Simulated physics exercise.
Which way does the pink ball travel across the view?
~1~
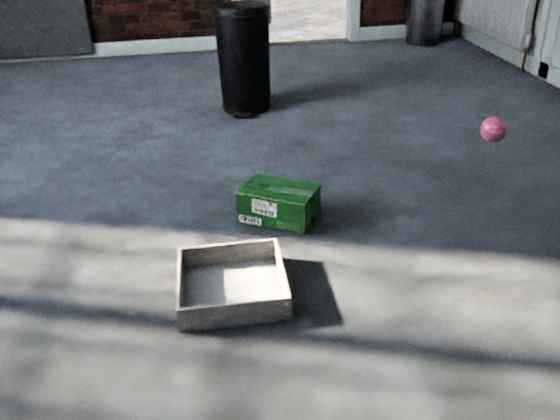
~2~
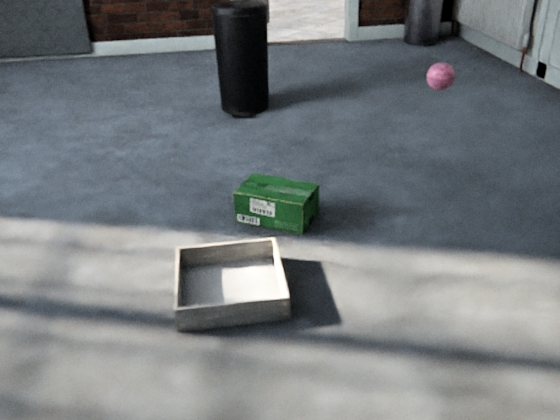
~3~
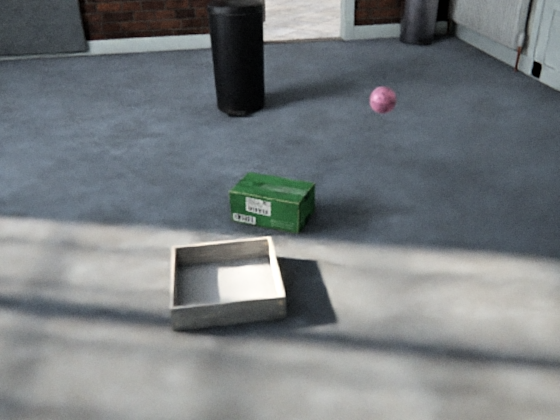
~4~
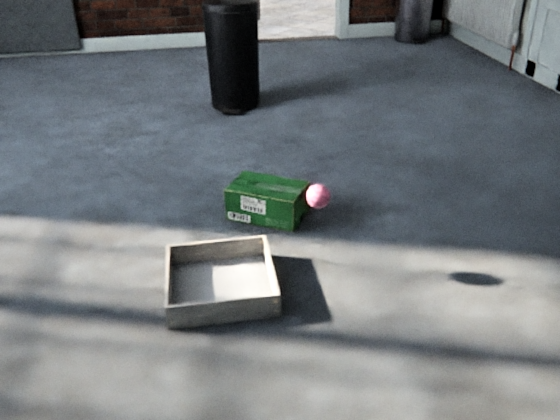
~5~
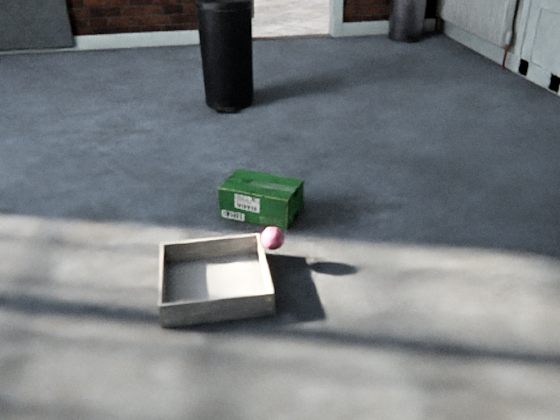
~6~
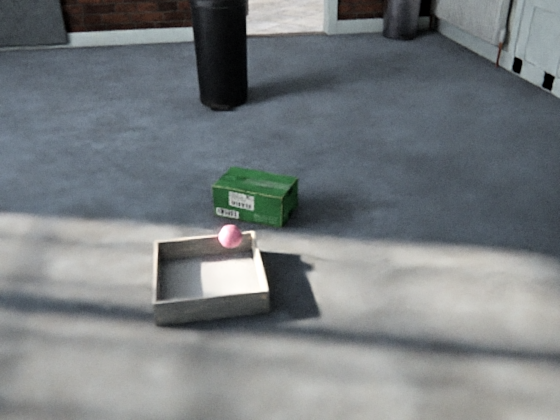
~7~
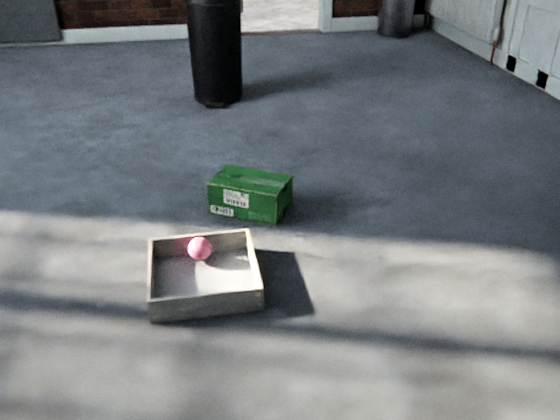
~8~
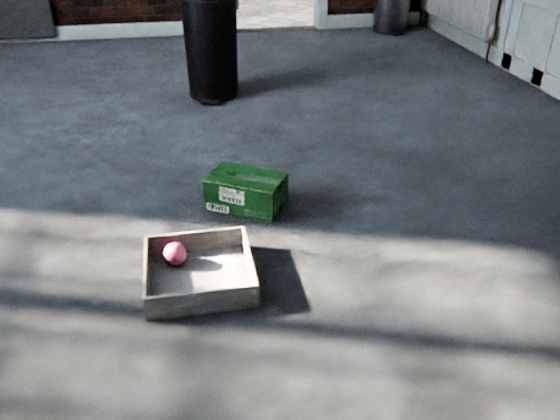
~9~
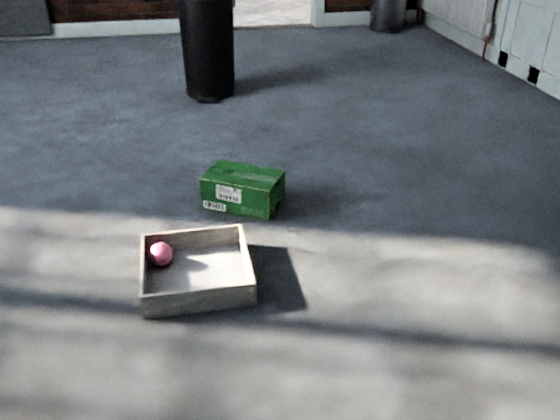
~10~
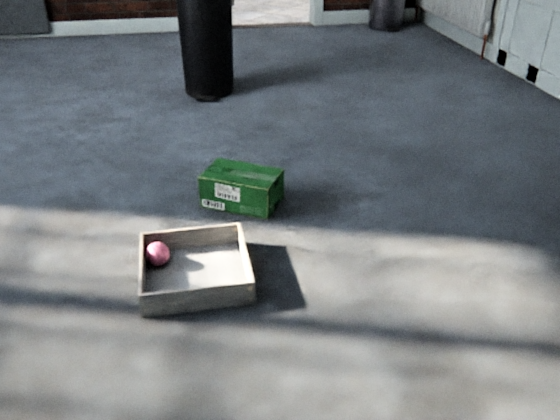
The pink ball travels to the left, going from the right side of the view toward the open box and ending near the box's left side.
